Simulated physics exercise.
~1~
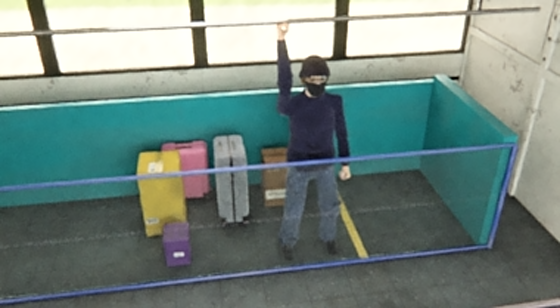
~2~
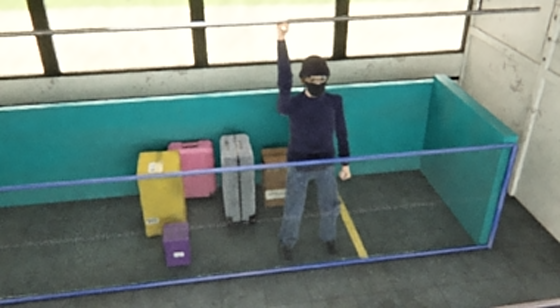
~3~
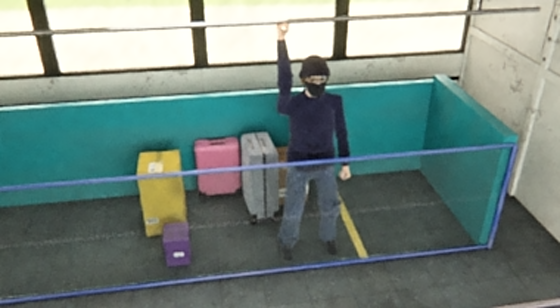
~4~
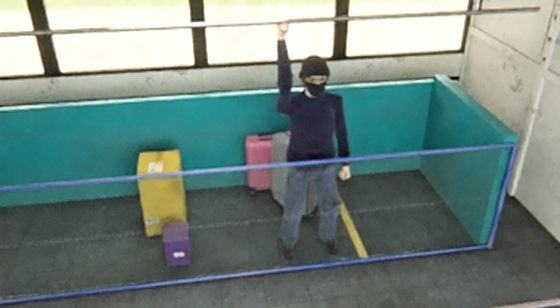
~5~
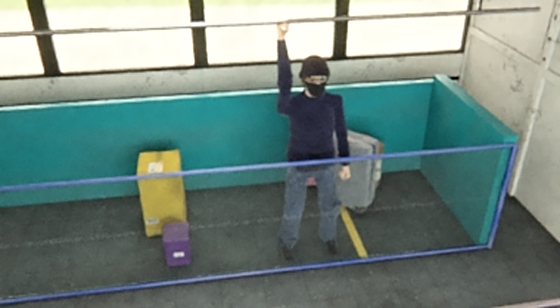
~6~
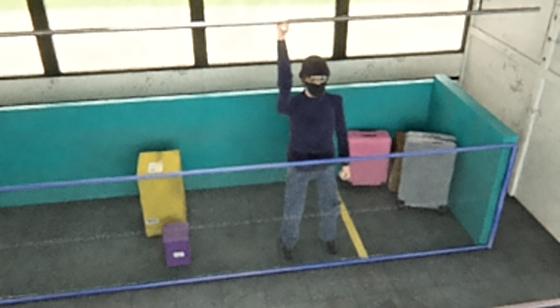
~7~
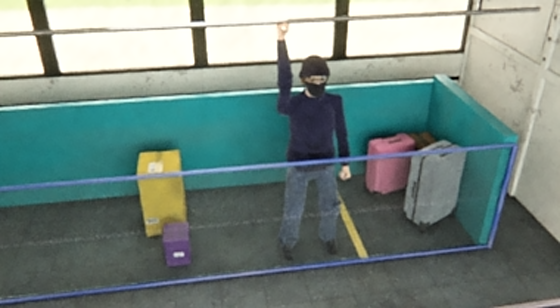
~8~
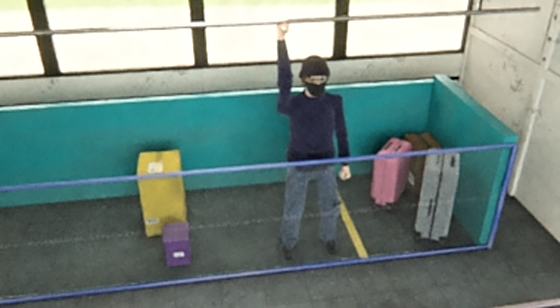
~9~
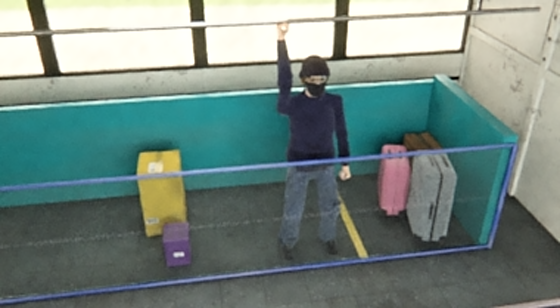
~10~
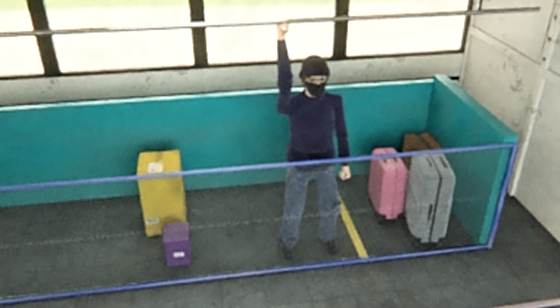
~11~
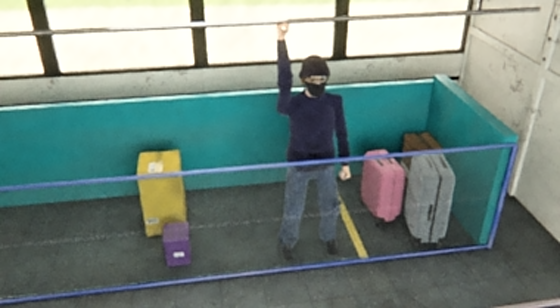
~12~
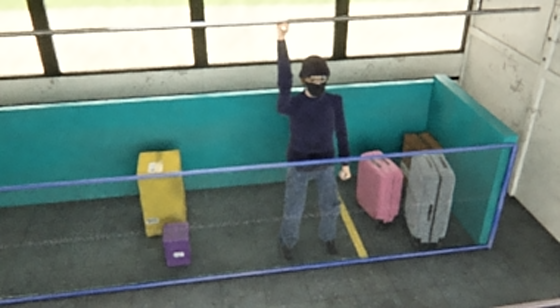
In a vehicle's luggage bay with teal walls, seen from above and in front, a masked person in a dark sweater and jeans stands gripping an overhead rail. Yellow, pink, grey and brown bags stand to the left with a small purple box, and a yellow line marks the floor to the right. The pink and grey cases and the brown bag slide right, passing behind the person and over the line. They turn near the right wall, edge forward and settle upright beyond it. The yellow bag and purple box never move, remaining left of the line.
